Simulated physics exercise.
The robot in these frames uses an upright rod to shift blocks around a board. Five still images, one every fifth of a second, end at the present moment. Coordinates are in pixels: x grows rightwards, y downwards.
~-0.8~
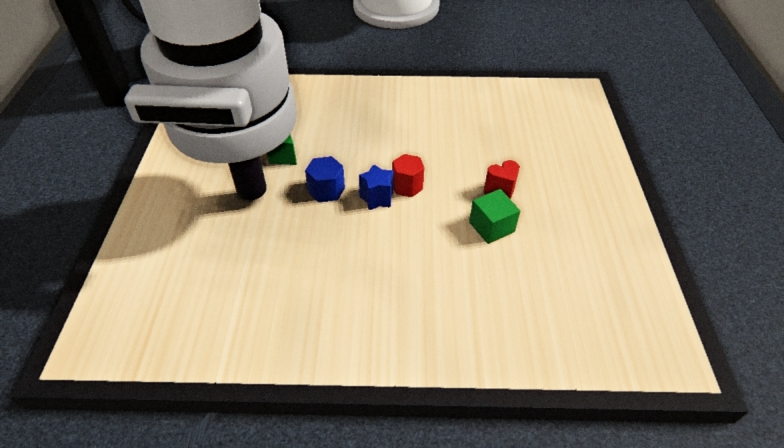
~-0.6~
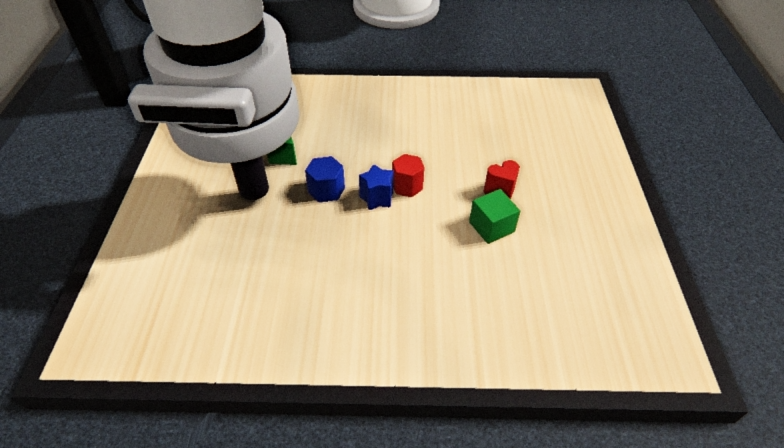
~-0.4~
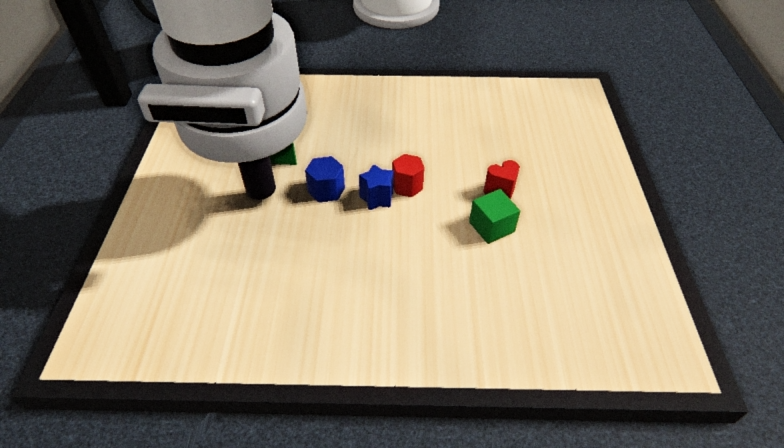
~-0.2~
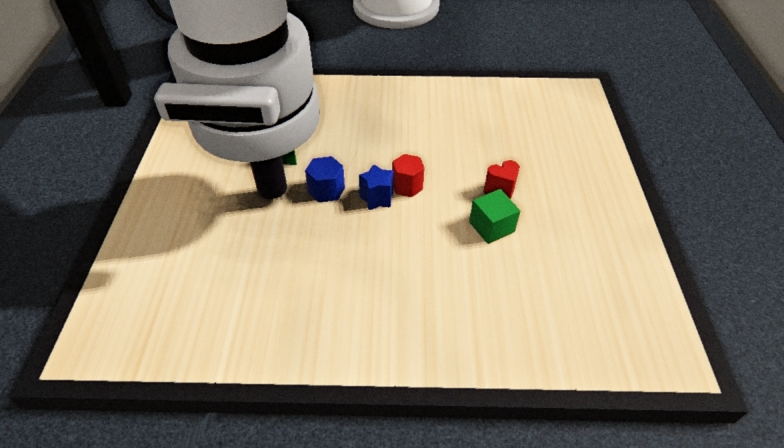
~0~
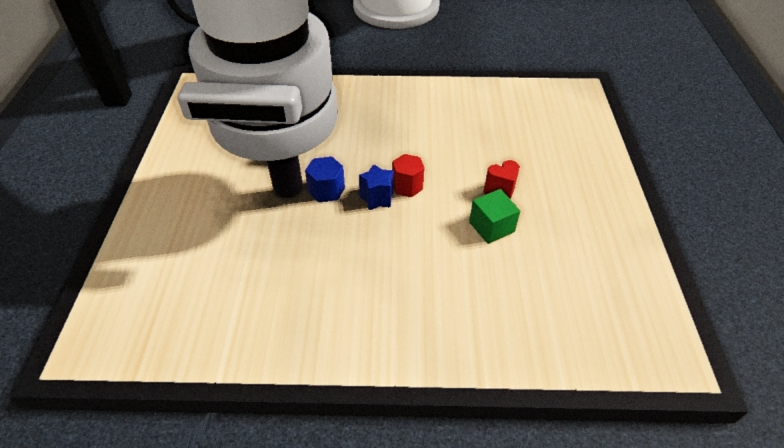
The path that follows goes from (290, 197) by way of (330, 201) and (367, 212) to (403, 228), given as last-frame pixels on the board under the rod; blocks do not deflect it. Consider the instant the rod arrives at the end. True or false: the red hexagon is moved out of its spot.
My answer: True.
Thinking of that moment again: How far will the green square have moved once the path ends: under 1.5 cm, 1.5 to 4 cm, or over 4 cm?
I reckon it covers less than 1.5 cm.
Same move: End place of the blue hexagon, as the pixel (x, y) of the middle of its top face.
Located at (361, 160).
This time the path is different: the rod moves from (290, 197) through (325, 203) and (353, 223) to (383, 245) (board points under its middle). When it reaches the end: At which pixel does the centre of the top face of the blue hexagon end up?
I'd place it at (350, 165), taking the centre of its top.
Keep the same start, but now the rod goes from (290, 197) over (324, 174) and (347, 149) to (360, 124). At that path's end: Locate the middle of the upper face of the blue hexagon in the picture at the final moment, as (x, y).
The middle of its upper face will lie at (351, 161).
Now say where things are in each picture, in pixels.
Lower end of the rod (252, 191), tops of blocks, green triangular block hidden, blue hexagon (324, 168), blue star block (377, 176), red hexagon (408, 164), green square (497, 205), in the first frame.
Rod (255, 191), blocks as before, in the second frame.
Rod (261, 191), blocks as before, in the third frame.
Rod (273, 190), blocks as before, in the fourth frame.
Rod (288, 189), green triangular block hidden, blue hexagon (324, 168), blue star block (377, 176), red hexagon (408, 164), green square (497, 205), in the fifth frame.
On the path given first. One third of the way, rod (330, 193); blue hexagon (355, 162), turned 40° anticlockwise; blue star block (380, 177).
Two thirds of the way, rod (367, 204); blue hexagon (361, 160), turned 55° anticlockwise; blue star block (391, 179); red hexagon (416, 162), turned 20° anticlockwise.
At the end, rod (403, 221); green triangular block not moved; blue hexagon (361, 160), turned 55° anticlockwise; blue star block (405, 182), turned 40° anticlockwise; red hexagon (419, 160), turned 30° anticlockwise; green square not moved.
